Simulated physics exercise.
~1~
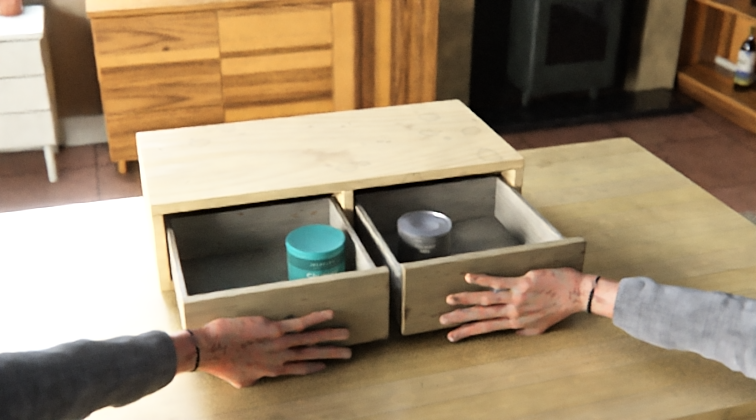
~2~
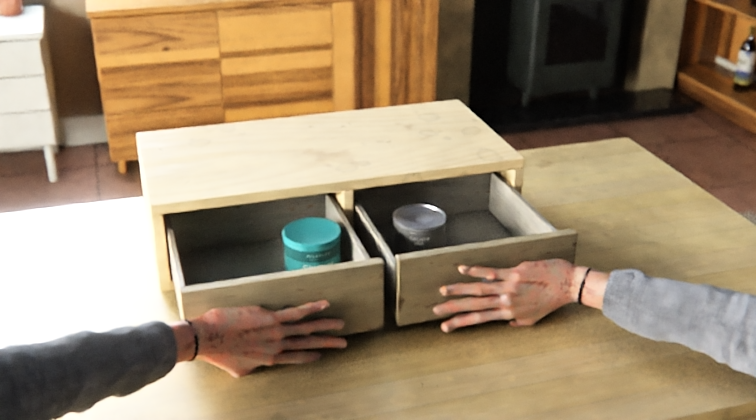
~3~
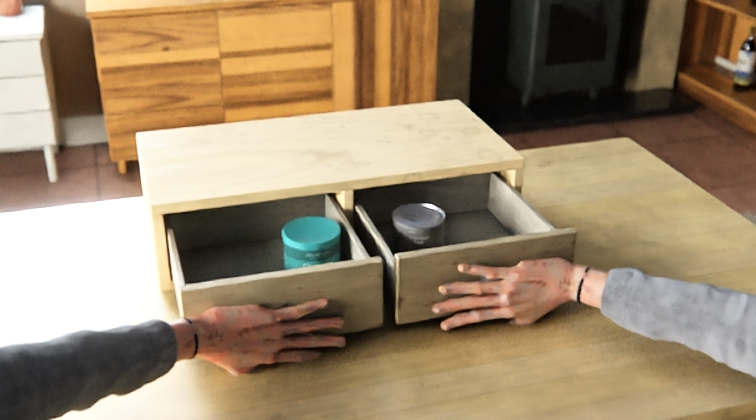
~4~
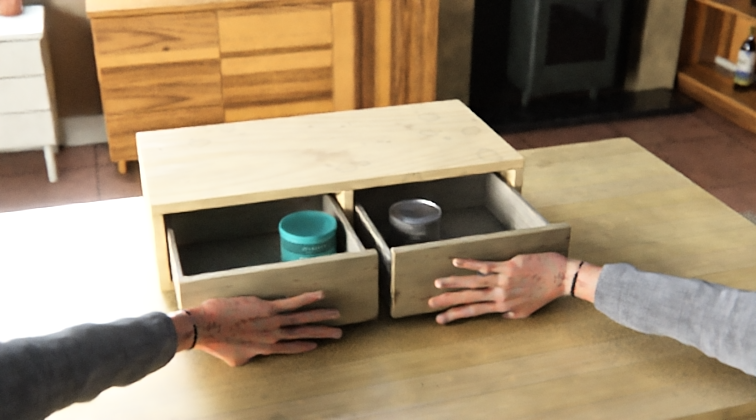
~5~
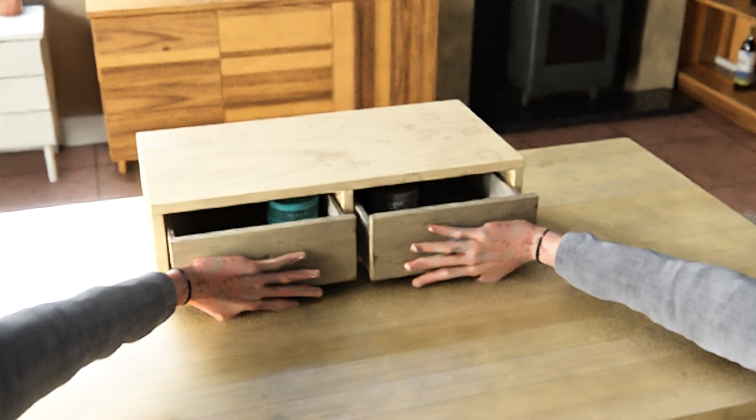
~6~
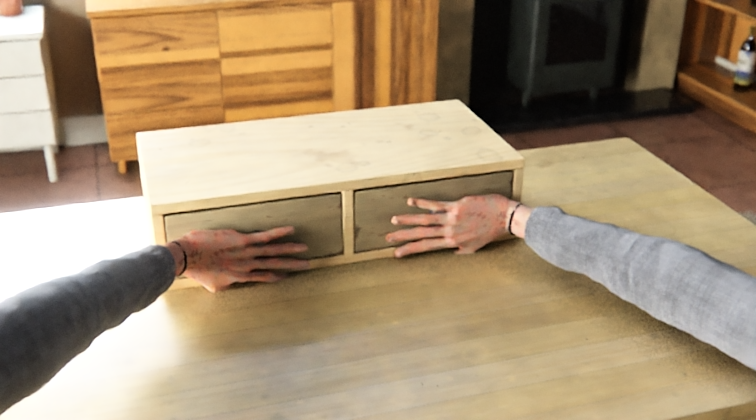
Two hands pushed in the open drawers of a small wooden chest on a table, one holding a turquoise tub and the other a grey pot. The drawers slid in together, hiding the containers, until both were fully shut.
